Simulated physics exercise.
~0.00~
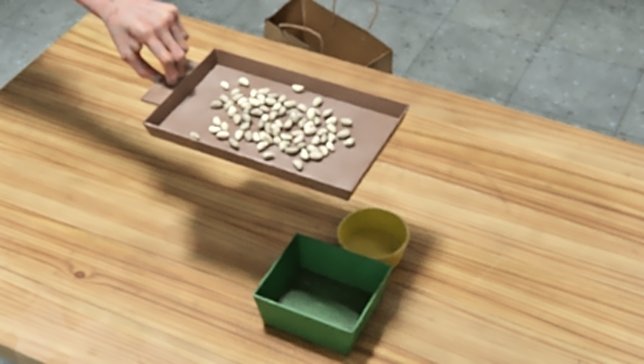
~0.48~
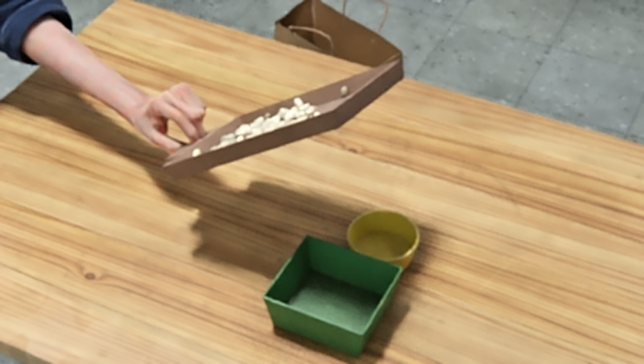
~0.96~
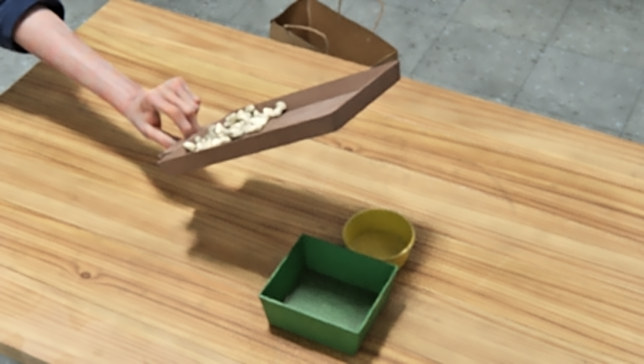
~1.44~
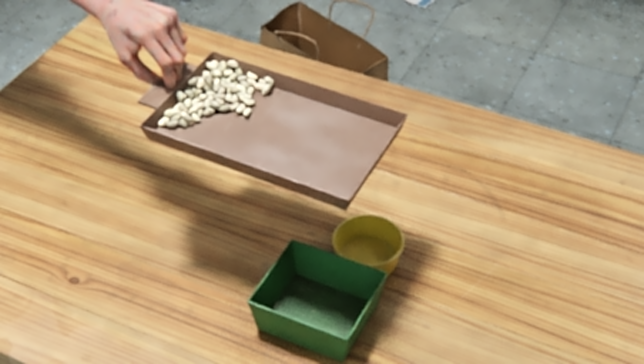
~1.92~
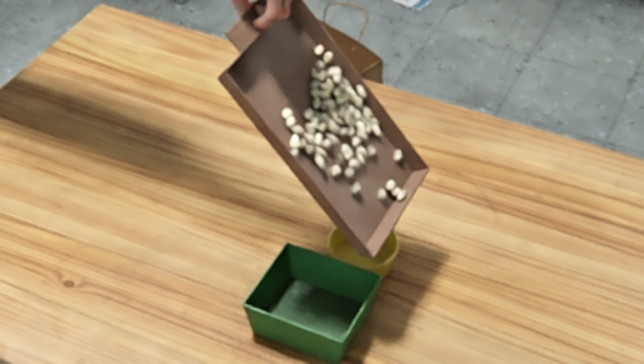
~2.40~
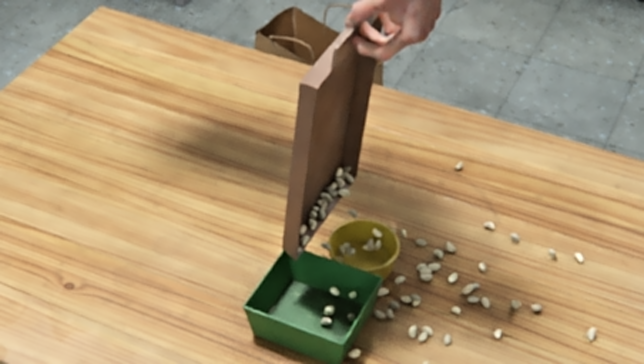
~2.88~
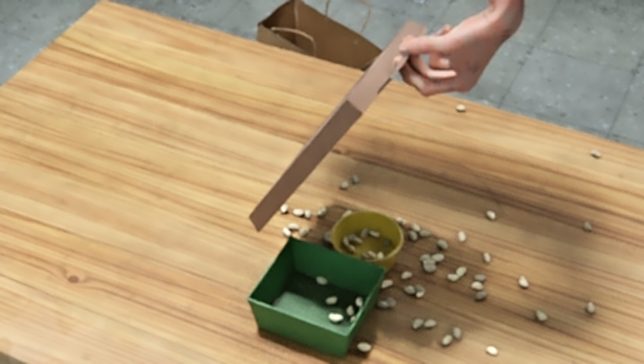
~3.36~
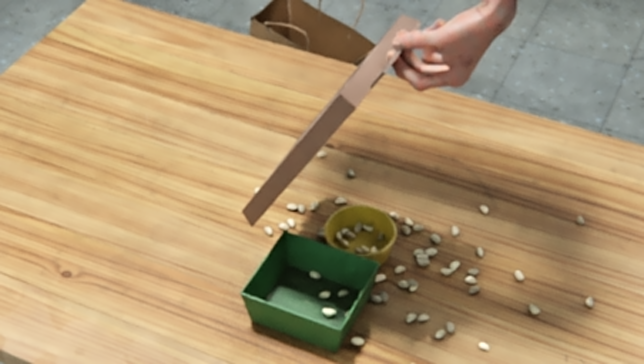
White beans spilled across a wooden table when a hand tipped a brown tray steeply, after first tilting it the other way and levelling it. A few landed in the green tin and yellow dish, but most ended up scattered around them.
